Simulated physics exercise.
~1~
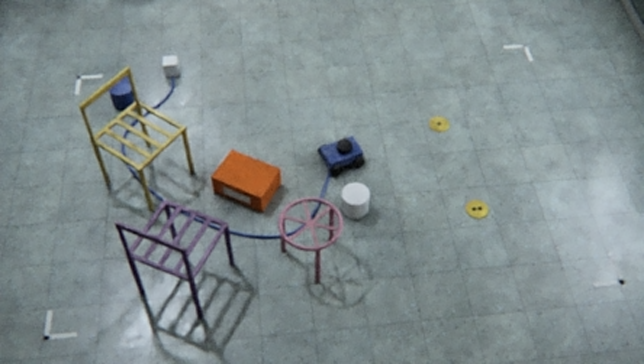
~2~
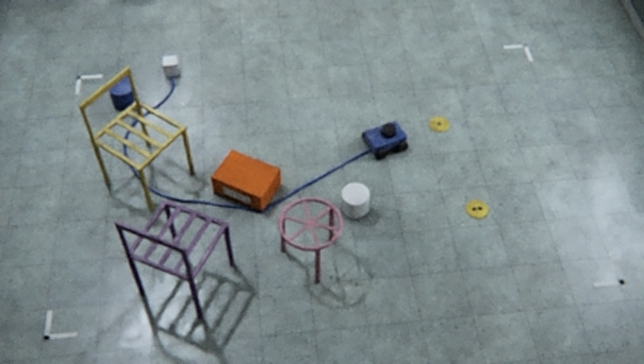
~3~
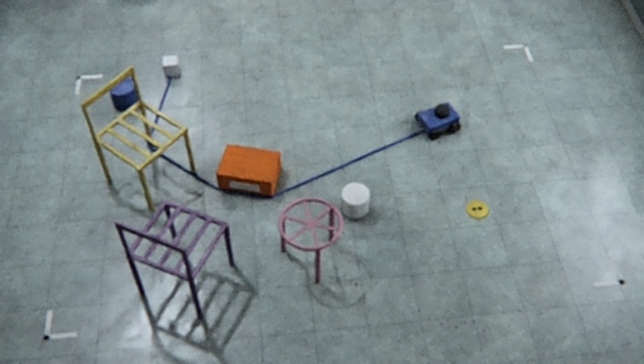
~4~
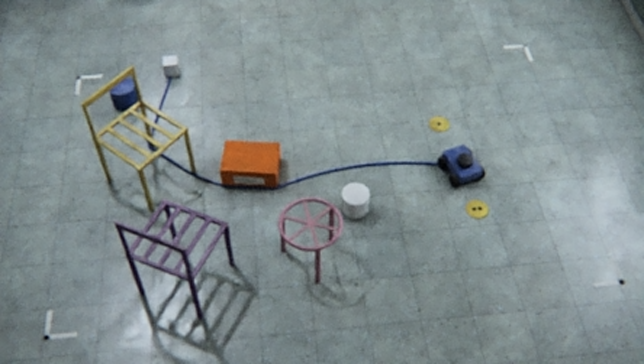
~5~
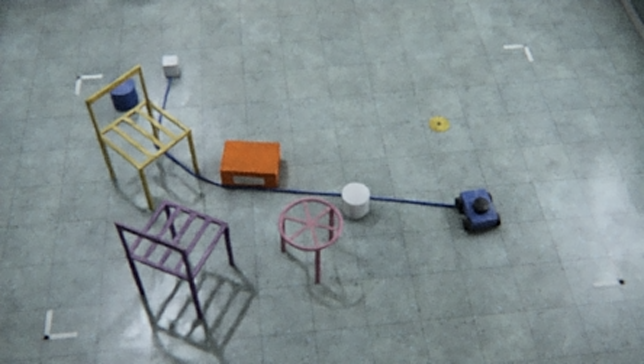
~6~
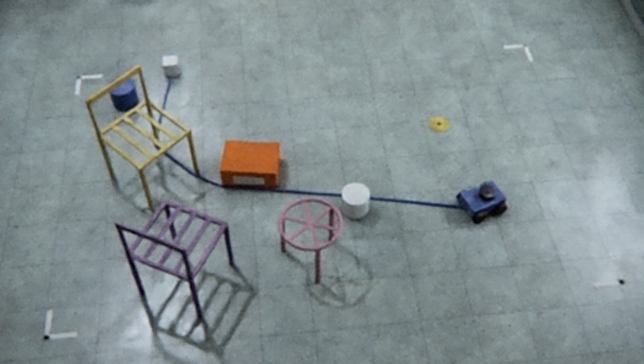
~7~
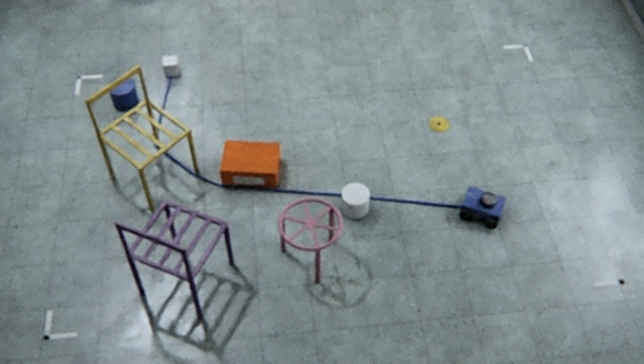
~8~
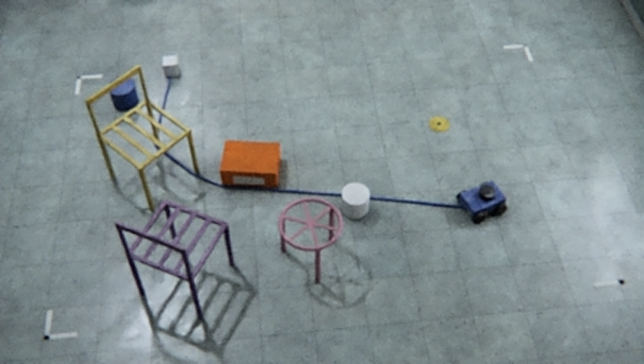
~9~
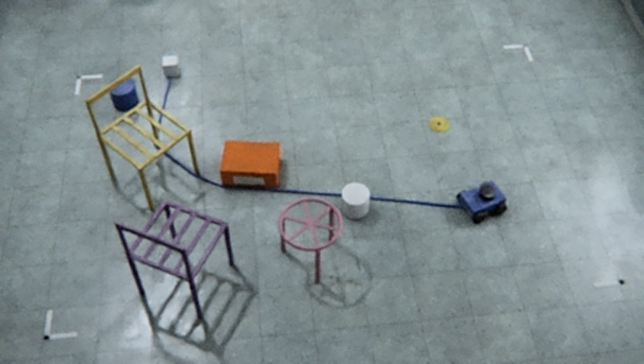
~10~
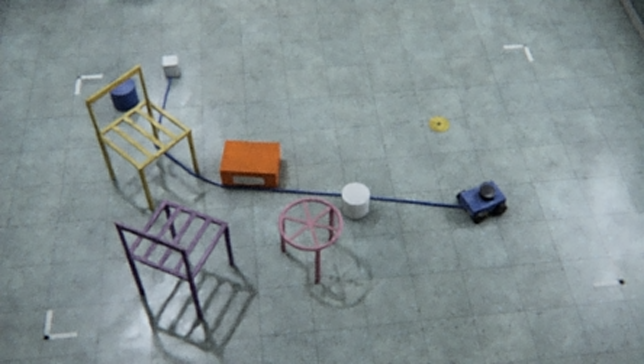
In this clip, a small blue cart towing a blue lead rolls right to the upper yellow mark, then down to the lower one, as the orange carton turns and shifts slightly and the yellow chair moves a little; the cart stops with the lead stretched past the white tub, still attached.
